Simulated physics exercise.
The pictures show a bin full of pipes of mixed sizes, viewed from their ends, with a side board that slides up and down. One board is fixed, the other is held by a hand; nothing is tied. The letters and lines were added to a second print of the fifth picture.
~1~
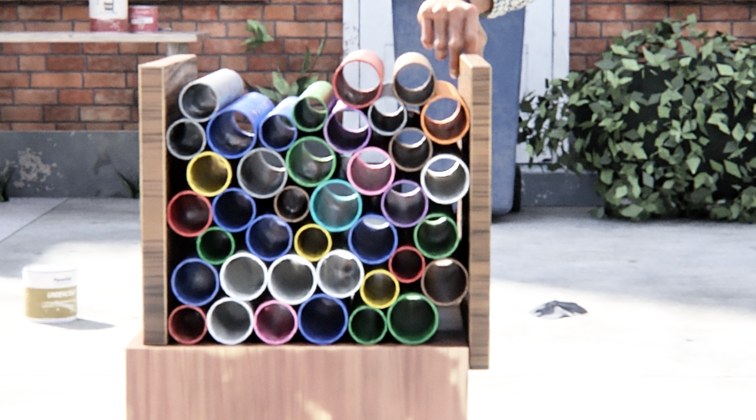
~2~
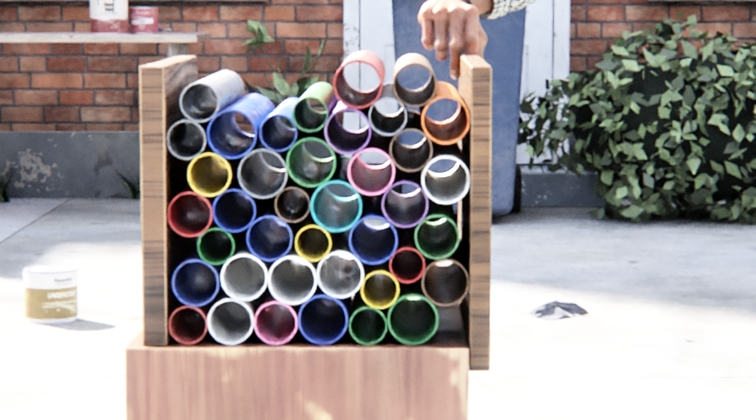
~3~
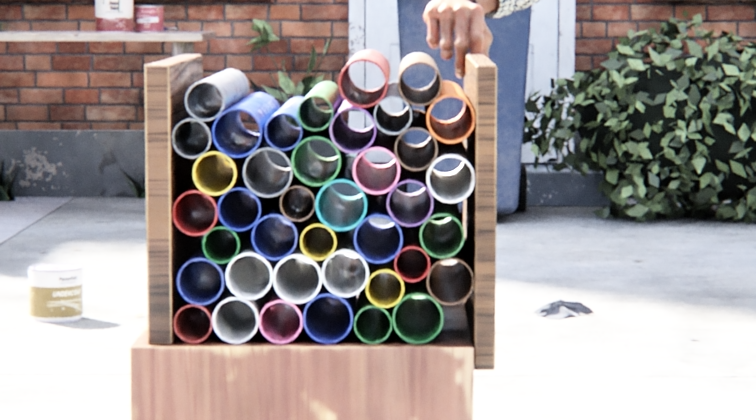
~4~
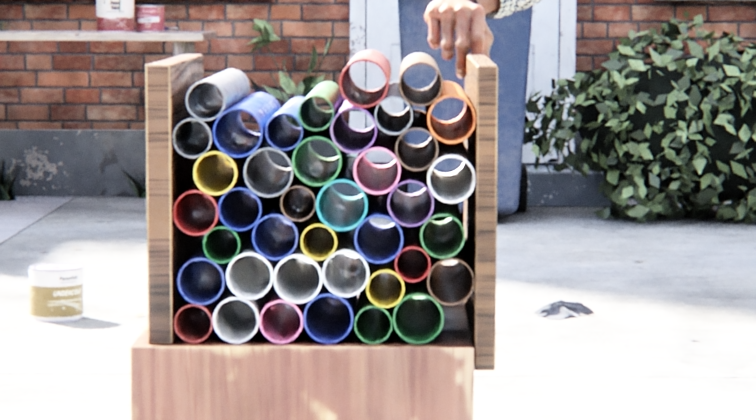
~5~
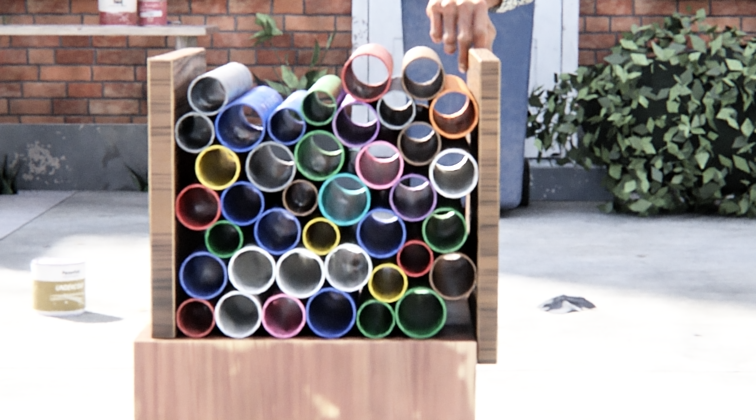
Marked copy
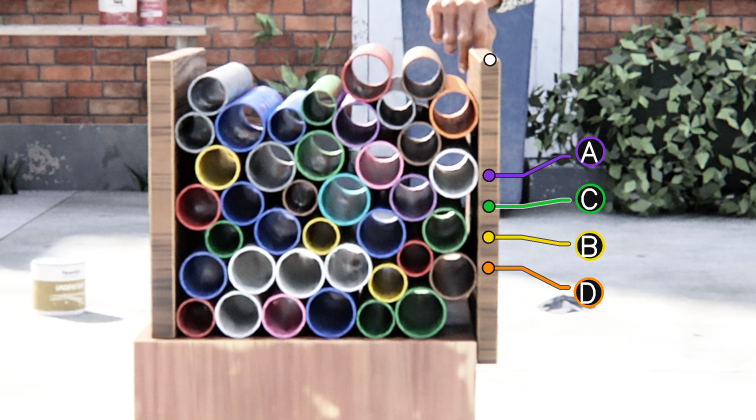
A hand stays gripping behind the right board while the stacked colourful pipes barely shift.
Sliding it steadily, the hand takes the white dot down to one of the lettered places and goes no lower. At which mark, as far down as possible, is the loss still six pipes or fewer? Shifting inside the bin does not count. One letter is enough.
Stop at B.
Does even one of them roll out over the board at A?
Yes.
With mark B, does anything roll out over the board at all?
At B: Yes.
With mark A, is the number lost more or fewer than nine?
Fewer than nine.
On the marked copy, A at (489, 175); B at (488, 237); C at (488, 207); D at (488, 268); the white dot at (490, 60).
Following B. Soon after the start, top of the board (479, 138).
Later, top of the board (478, 227).
In the end, top of the board (478, 236), six out over the board.
As for the rest, A two out over the board; C three out over the board; D more than six out over the board.
